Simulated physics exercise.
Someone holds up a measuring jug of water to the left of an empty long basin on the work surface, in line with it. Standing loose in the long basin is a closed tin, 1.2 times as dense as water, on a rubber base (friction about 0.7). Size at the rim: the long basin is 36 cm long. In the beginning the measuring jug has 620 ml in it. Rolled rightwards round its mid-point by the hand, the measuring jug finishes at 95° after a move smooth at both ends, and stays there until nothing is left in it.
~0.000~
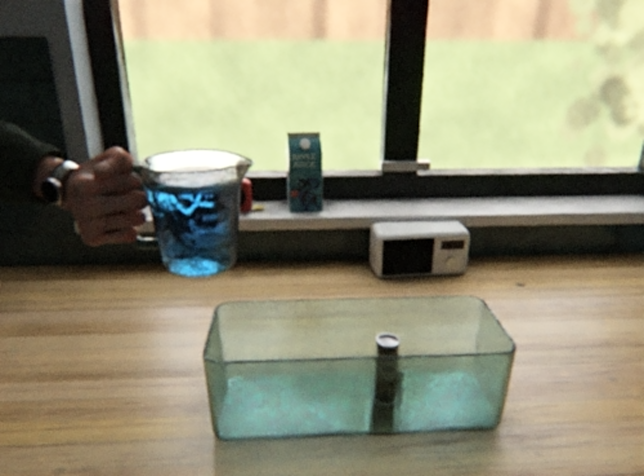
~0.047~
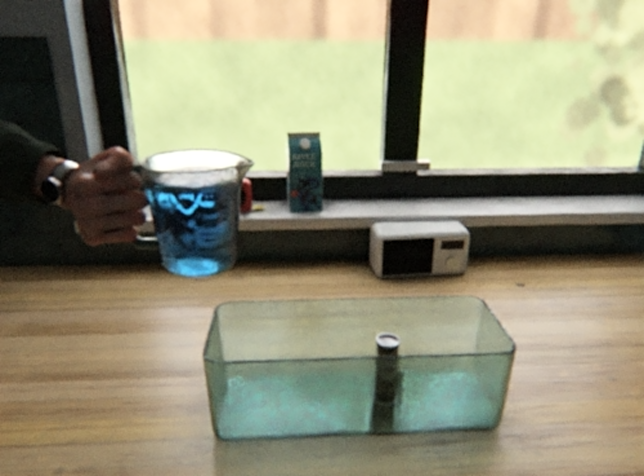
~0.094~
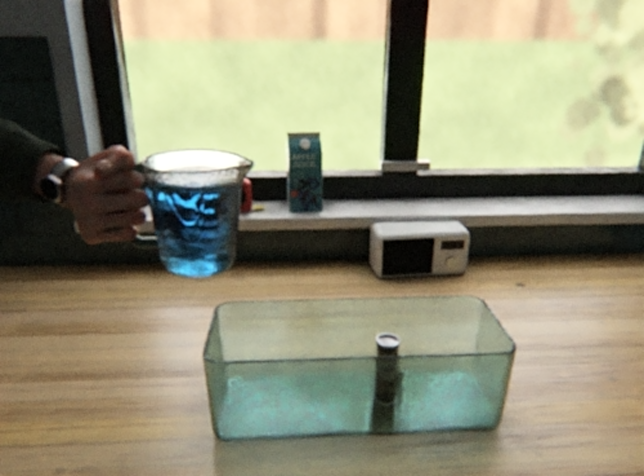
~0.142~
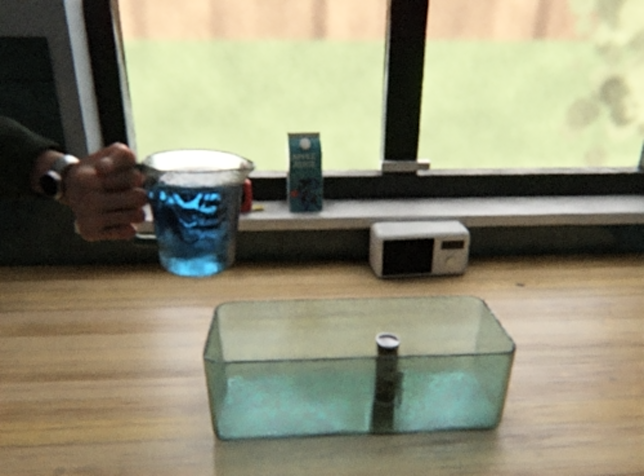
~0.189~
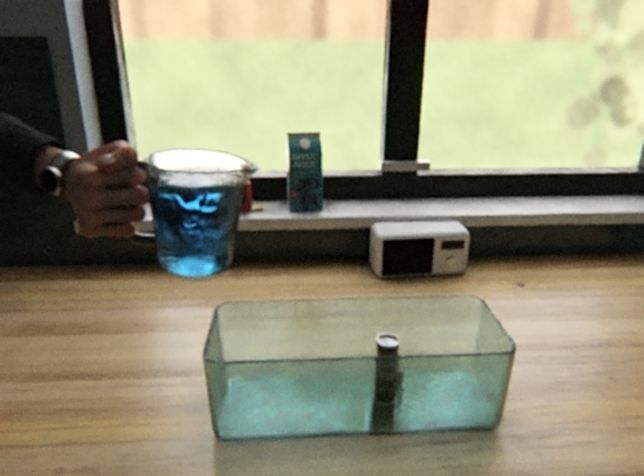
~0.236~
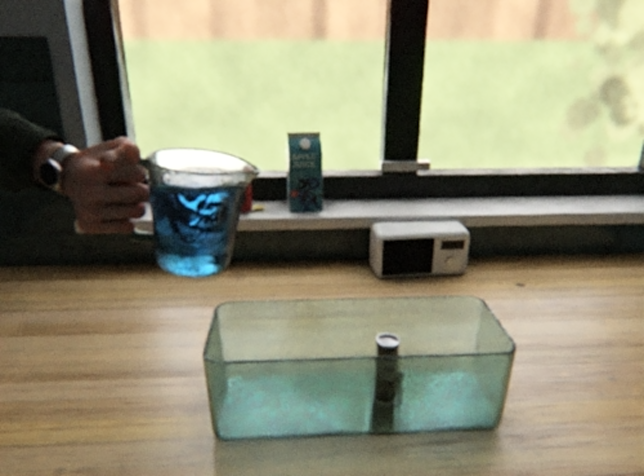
On a wooden work surface by a window, a hand with a wristwatch holds a measuring jug of blue liquid above and to the left of a long glass basin with a small closed tin standing inside. The jug stays upright at first, then the hand tilts it slightly rightwards.
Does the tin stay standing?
It stays on its base.
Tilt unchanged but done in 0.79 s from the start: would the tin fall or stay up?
After the tilt, the tin is still standing.
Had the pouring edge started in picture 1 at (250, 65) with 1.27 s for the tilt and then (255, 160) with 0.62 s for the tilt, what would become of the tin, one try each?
Trial 1 - tin stays standing; trial 2 - tin stays standing.
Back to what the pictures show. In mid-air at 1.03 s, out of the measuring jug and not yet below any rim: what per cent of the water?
About 20 per cent.
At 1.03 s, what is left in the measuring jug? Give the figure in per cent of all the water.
I'd say some 38 per cent remains.
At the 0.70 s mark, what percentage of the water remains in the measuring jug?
86 %.
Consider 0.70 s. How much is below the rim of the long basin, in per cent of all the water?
Around 2 percent.
After 0.70 s the tilt is 55° and 85 per cent is still to pour; the tin stands where it began.
After 1.03 s the tilt is 87° and 39 per cent is still to pour; the tin stands where it began.
After 1.39 s the tilt is 95° and 5 per cent is still to pour; the tin stands where it began.
After 1.77 s the tilt is 95° and 0 per cent is still to pour; the tin stands where it began.
In the end the tin stands where it began.
